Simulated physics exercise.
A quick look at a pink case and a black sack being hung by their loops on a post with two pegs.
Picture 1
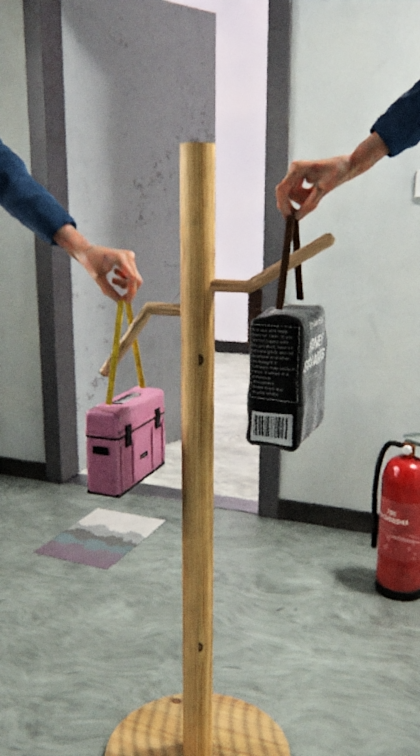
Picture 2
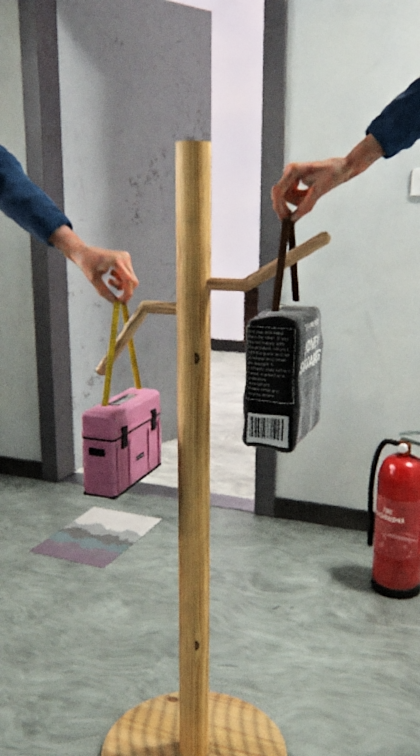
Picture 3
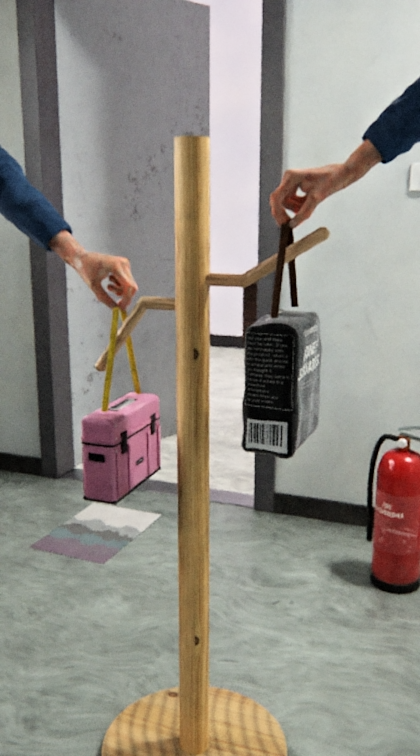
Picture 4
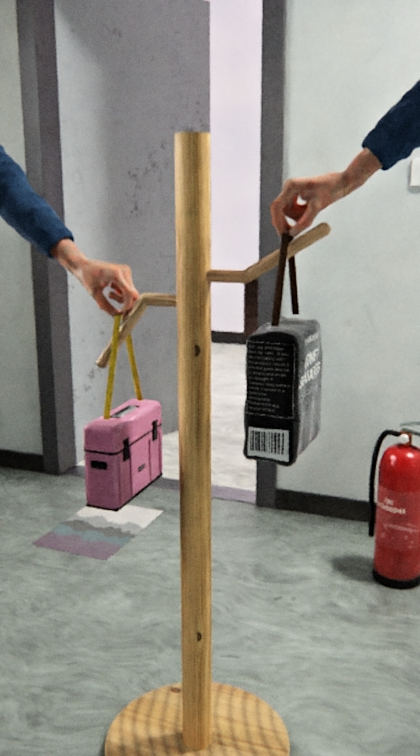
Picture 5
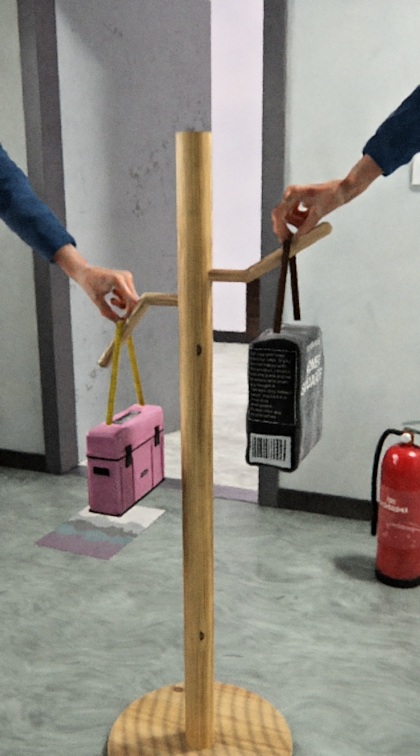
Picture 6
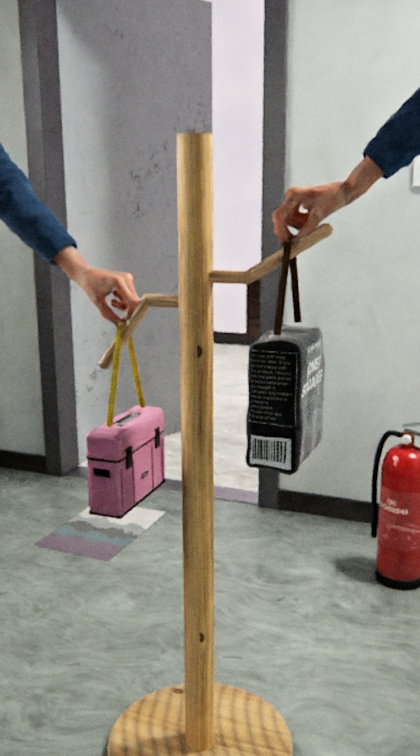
Two hands lower a pink case and a black sack slightly beside a wooden post.
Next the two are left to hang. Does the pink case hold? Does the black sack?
The pink case comes down, the black sack stays hanging.
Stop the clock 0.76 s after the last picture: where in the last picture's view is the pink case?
Near (196, 731).
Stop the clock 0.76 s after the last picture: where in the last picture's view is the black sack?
Near (229, 418).
Then, 0.46 s on from there, pink case on the floor near (148, 700); black sack still up near (263, 412).
Then, 0.76 s on from there, pink case on the floor near (196, 731); black sack still up near (229, 418).
In the end, pink case on the floor near (196, 731); black sack still up near (251, 420). The pink case slips off its peg and the black sack holds on.
